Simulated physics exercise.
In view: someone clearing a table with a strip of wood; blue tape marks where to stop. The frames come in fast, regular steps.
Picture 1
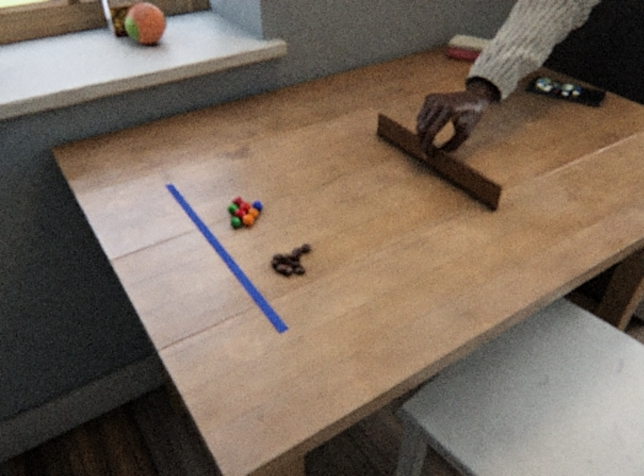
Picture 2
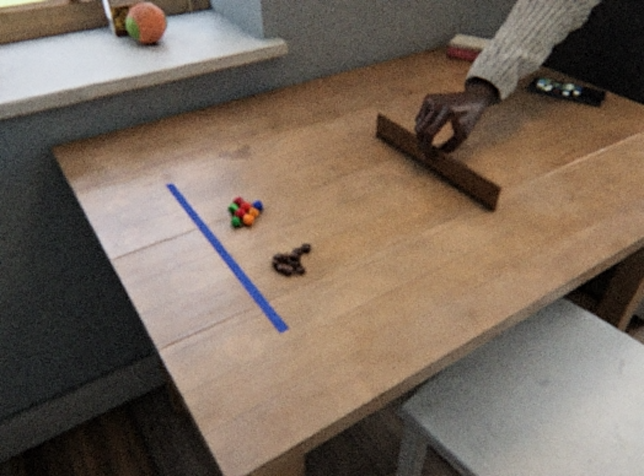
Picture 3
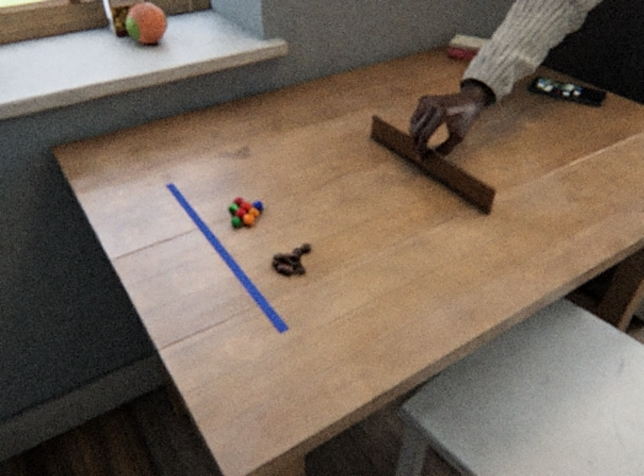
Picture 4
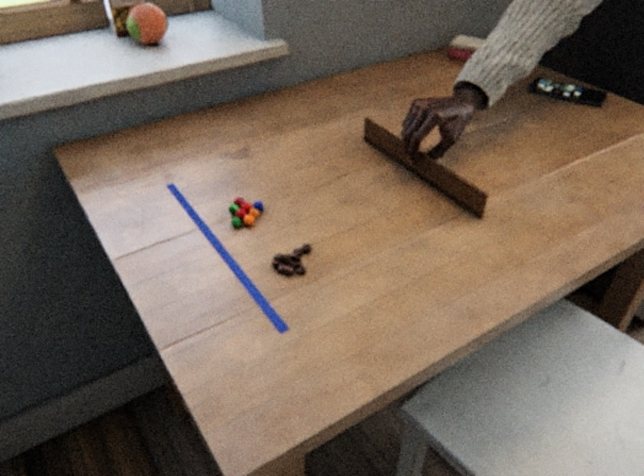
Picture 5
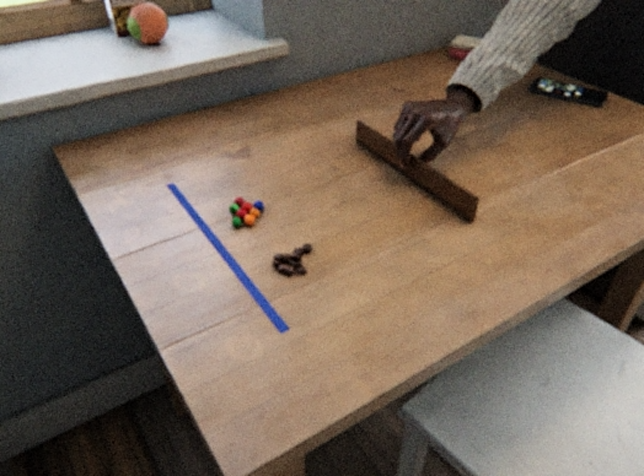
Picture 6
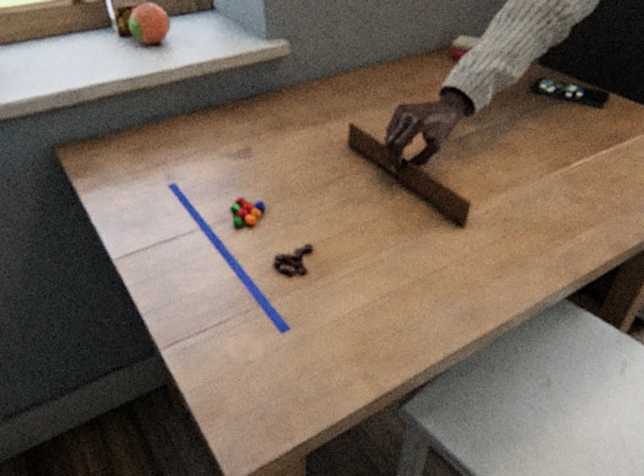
A hand slides a strip of wood slightly left across a table holding two small piles.
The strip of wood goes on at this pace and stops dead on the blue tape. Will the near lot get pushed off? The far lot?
The near lot remains up there and the far lot partly drops off.
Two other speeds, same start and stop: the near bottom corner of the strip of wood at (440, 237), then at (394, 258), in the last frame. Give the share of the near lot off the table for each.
In turn 0 and 10 in a hundred.
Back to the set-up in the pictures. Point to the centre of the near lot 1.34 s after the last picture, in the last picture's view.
Close to (230, 289).
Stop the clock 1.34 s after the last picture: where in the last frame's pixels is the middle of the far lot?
At about (131, 250).
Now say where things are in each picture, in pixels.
In the first picture, strip of wood (489, 192), at rest; blue tape (173, 190), well back from the edge; edge at (124, 288); near lot (286, 258), a few flat chocolate drops; far lot (240, 214), a few glass marbles.
In the second picture, strip of wood (488, 192); far lot (241, 214).
In the third picture, strip of wood (482, 195); near lot (286, 258).
In the fourth picture, strip of wood (474, 199); far lot (241, 214).
In the fifth picture, strip of wood (466, 203); near lot (287, 258).
In the sixth picture, strip of wood (457, 208); blue tape (176, 190); edge at (126, 287); near lot (288, 258); far lot (243, 214).
Then, 0.52 s later than the last frame, strip of wood still moving, near (314, 190); near lot all on the table, its front near (278, 264); far lot all on the table, its front near (238, 222).
Then, 1.06 s later than the last frame, strip of wood stopped at the blue tape; near lot all on the table, its front near (216, 293); far lot all on the table, its front near (166, 218).
Then, 1.34 s later than the last frame, strip of wood stopped at the blue tape; near lot all on the table, its front near (210, 297); far lot all on the table, its front near (110, 226).
When it is over, strip of wood stopped at the blue tape; near lot all on the table, its front near (210, 297); far lot every one over the edge.
